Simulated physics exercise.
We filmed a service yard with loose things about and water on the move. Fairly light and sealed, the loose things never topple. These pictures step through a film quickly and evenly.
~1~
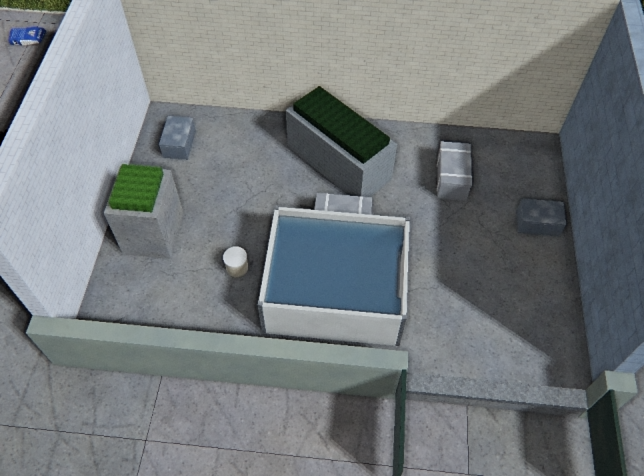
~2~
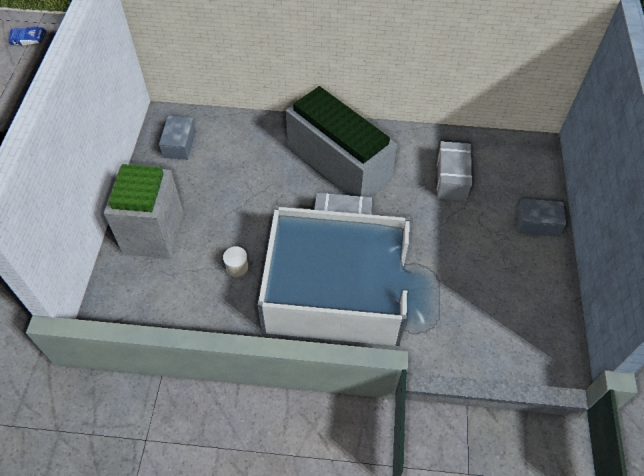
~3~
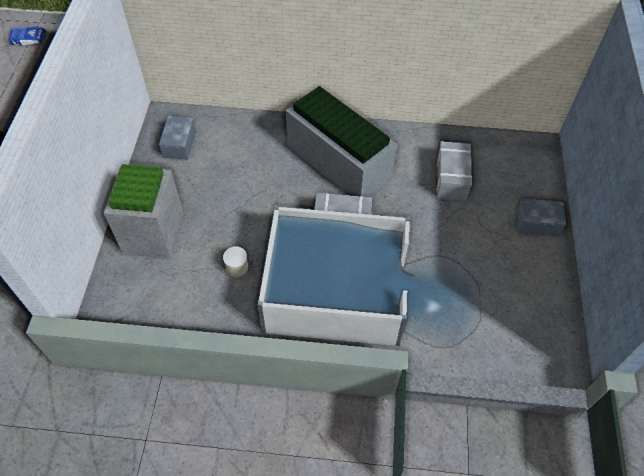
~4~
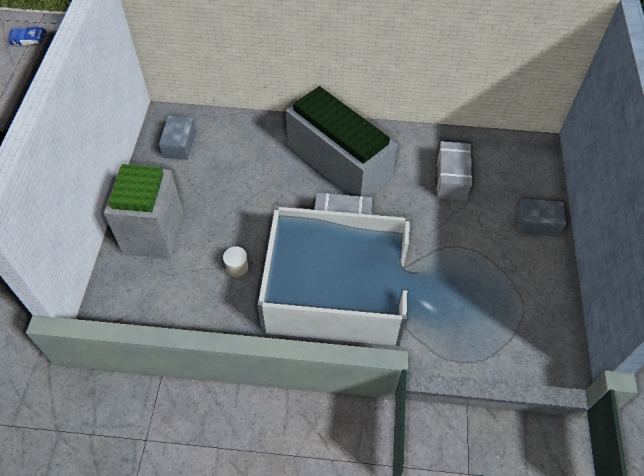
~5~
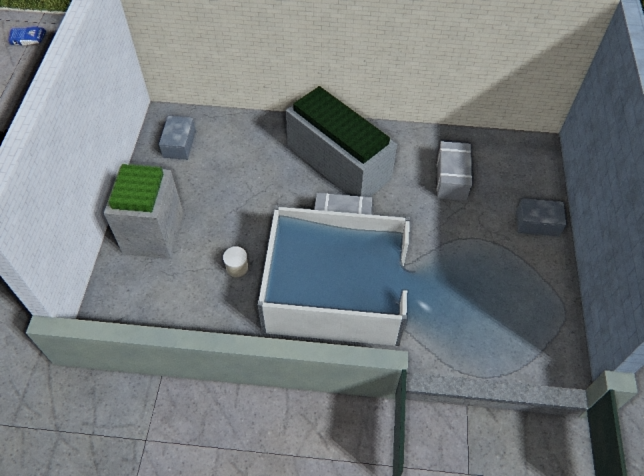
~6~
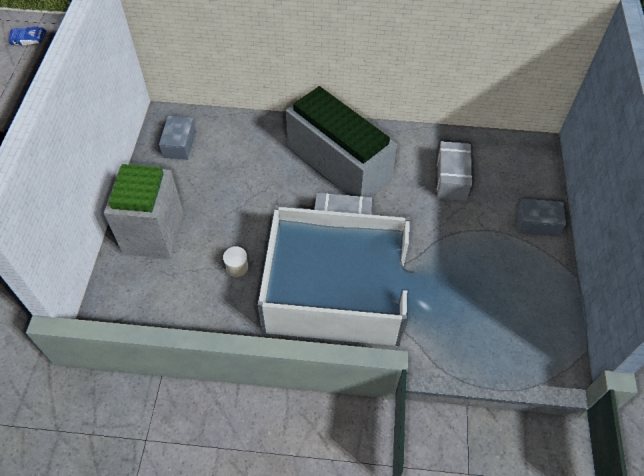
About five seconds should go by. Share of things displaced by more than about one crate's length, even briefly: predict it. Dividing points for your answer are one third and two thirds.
Answer: A share under one third.
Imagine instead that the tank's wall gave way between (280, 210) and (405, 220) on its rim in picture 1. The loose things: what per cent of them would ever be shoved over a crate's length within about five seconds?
About 80 %.
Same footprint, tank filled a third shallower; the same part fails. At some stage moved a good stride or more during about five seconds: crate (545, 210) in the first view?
Note - that object: Displaced that much.
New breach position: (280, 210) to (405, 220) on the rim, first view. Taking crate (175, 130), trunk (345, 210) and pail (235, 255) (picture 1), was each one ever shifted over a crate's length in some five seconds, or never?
Here's my take, in sequence: Dislodged that far, dislodged that far, and fails to go that far.
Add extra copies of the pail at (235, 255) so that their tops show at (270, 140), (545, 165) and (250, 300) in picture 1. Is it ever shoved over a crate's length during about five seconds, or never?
The first sits tight, the second travels far and the third sits tight.
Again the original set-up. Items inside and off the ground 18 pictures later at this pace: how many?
Count: 0.
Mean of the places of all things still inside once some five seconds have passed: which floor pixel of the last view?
I'd say roughly (314, 187).
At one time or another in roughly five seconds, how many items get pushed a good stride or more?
I make it 1.
A moment on, 0 of 5 are well off their spots; 0 afloat.
Next, 1 of 5 are well off their spots; 0 afloat.
Later, 1 of 5 are well off their spots; 0 afloat.
In the end, 1 of 5 are well off their spots, and 1 have been at some point; 1 afloat.
